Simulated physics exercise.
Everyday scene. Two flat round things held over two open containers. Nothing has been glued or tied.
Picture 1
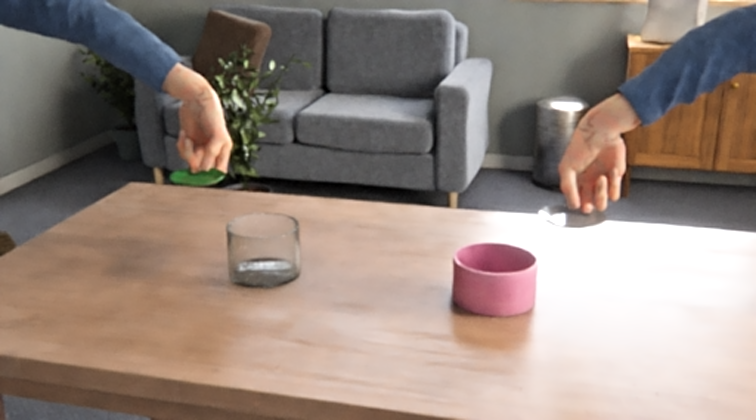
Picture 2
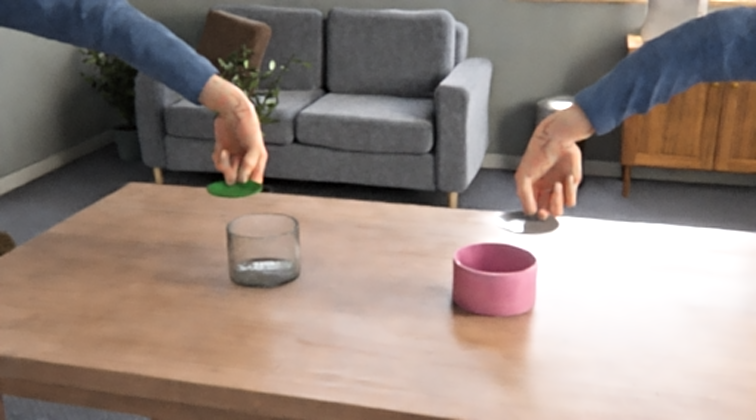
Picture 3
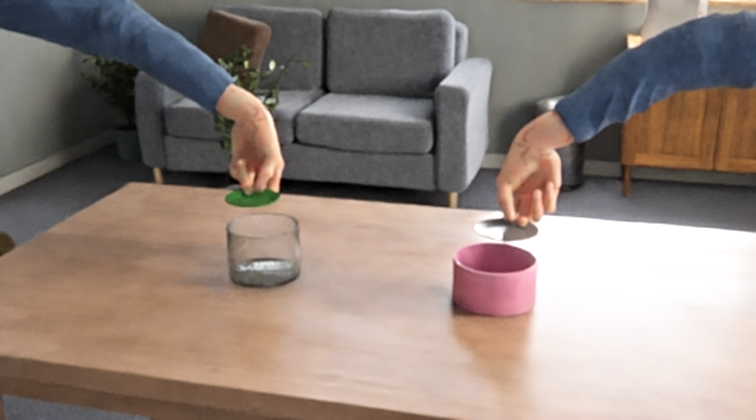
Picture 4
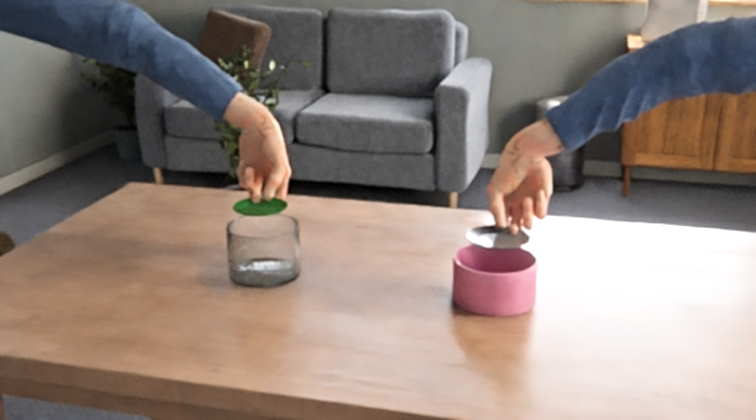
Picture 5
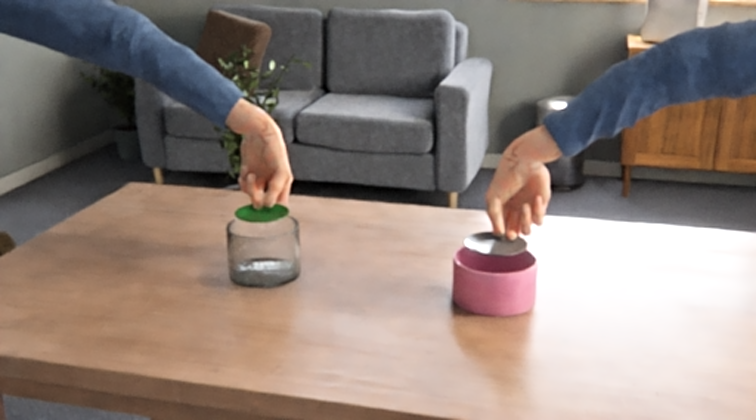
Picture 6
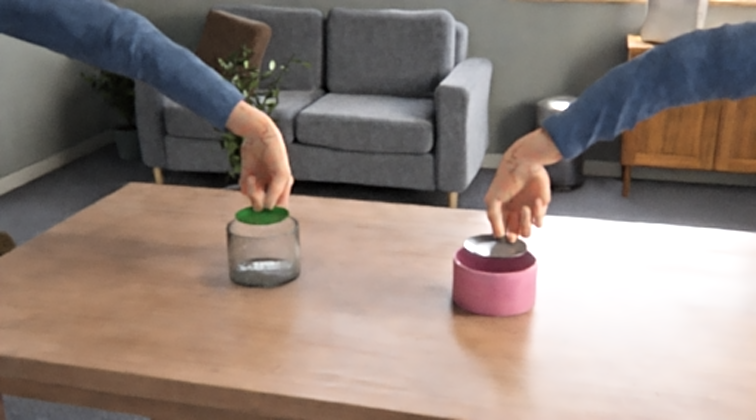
Two hands bring a green disc and a grey disc over two open containers.
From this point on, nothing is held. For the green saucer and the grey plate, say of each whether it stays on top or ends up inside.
The green saucer ends up inside, the grey plate ends up inside.
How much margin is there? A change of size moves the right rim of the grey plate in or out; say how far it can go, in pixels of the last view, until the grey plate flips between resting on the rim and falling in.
The switch happens after a rightward move of 8 pixels.
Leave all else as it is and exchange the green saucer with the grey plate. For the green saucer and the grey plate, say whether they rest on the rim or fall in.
The green saucer slides in, and the grey plate slides in.
Then, 0.14 s later than the last frame, green saucer shifted a little near (264, 244); grey plate shifted a little near (495, 276).
When it is over, the green saucer falls in, near (265, 268); the grey plate falls in, near (494, 291).
